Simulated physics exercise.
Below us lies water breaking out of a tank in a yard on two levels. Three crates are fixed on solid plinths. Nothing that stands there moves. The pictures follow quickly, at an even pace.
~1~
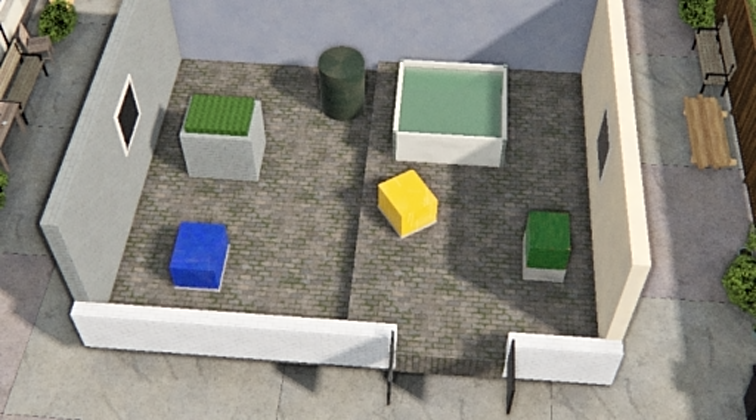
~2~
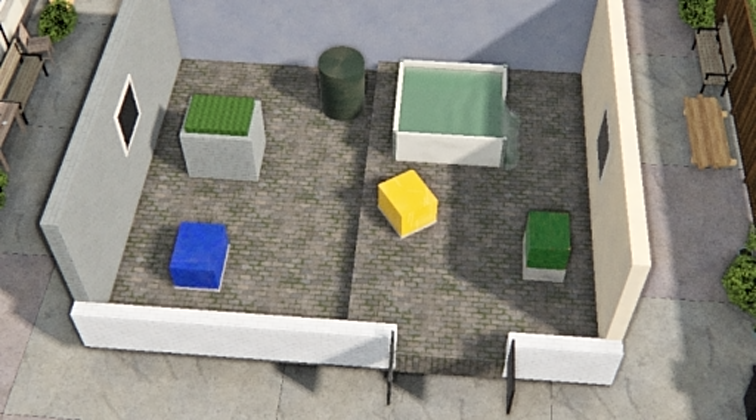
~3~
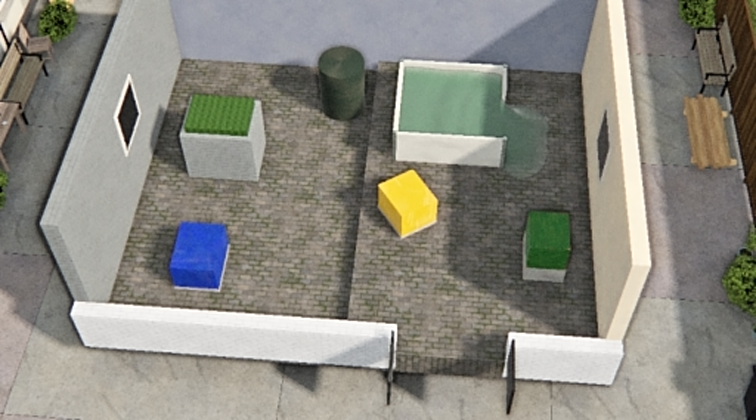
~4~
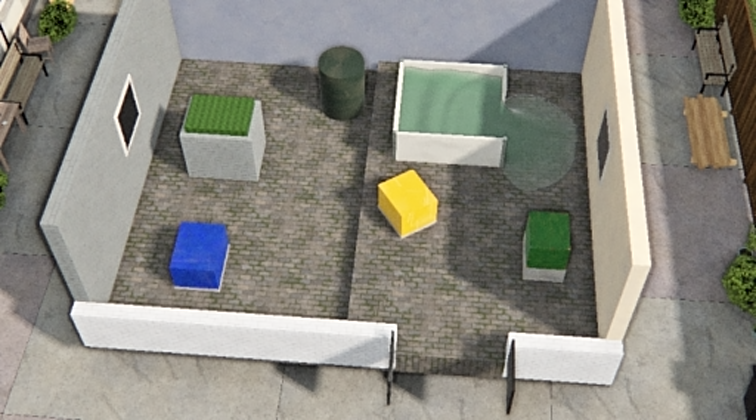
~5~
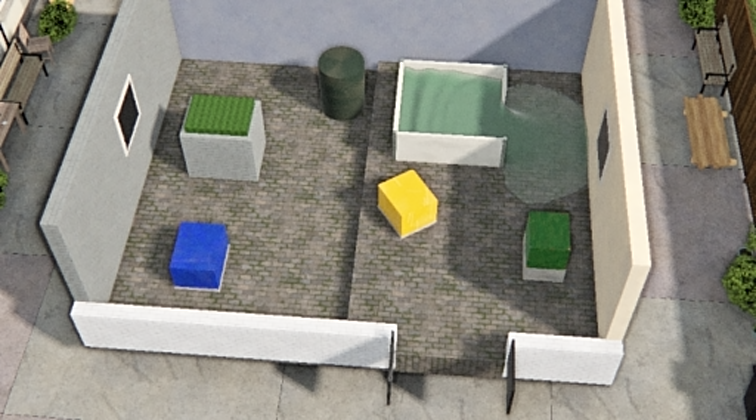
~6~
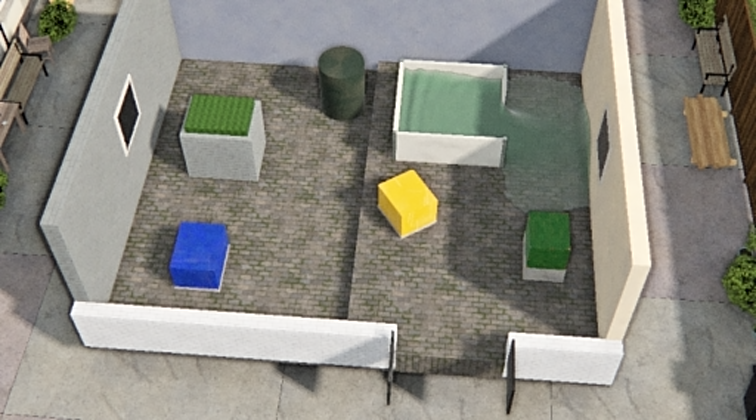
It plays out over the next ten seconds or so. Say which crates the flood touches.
One by one: The blue crate is soaked; the yellow crate is soaked; the green crate keeps dry.
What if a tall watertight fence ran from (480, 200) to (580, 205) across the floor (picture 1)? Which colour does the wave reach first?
That is the green-painted one.
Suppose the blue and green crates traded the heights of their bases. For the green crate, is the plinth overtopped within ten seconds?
Then: Green is soaked.
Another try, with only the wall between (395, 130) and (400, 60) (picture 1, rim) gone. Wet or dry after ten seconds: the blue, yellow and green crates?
One by one: Blue is soaked, yellow is safe, green keeps dry.
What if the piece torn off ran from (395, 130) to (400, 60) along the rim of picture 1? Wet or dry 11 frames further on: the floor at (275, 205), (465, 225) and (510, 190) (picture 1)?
One after the other: Covered, dry, not flooded.
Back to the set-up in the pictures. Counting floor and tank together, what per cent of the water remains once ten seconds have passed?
Near 96 in a hundred.
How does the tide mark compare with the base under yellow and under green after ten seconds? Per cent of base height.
Roughly 160 per cent, then 70 per cent.
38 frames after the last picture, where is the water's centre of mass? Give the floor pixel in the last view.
Around (436, 168).
A moment on, water covers 10 % of the floor; the blue crate not reached, the yellow crate not reached, the green crate water round its plinth.
Next, water covers 20 % of the floor; the blue crate not reached, the yellow crate not reached, the green crate water round its plinth.
Then, water covers 35 % of the floor; the blue crate not reached, the yellow crate water round its plinth, the green crate water round its plinth.
Later, water covers 75 % of the floor; the blue crate water round its plinth, the yellow crate water round its plinth, the green crate water round its plinth.
In the end, water covers 95 % of the floor; the blue crate was topped, the yellow crate was topped, the green crate stayed above the water.
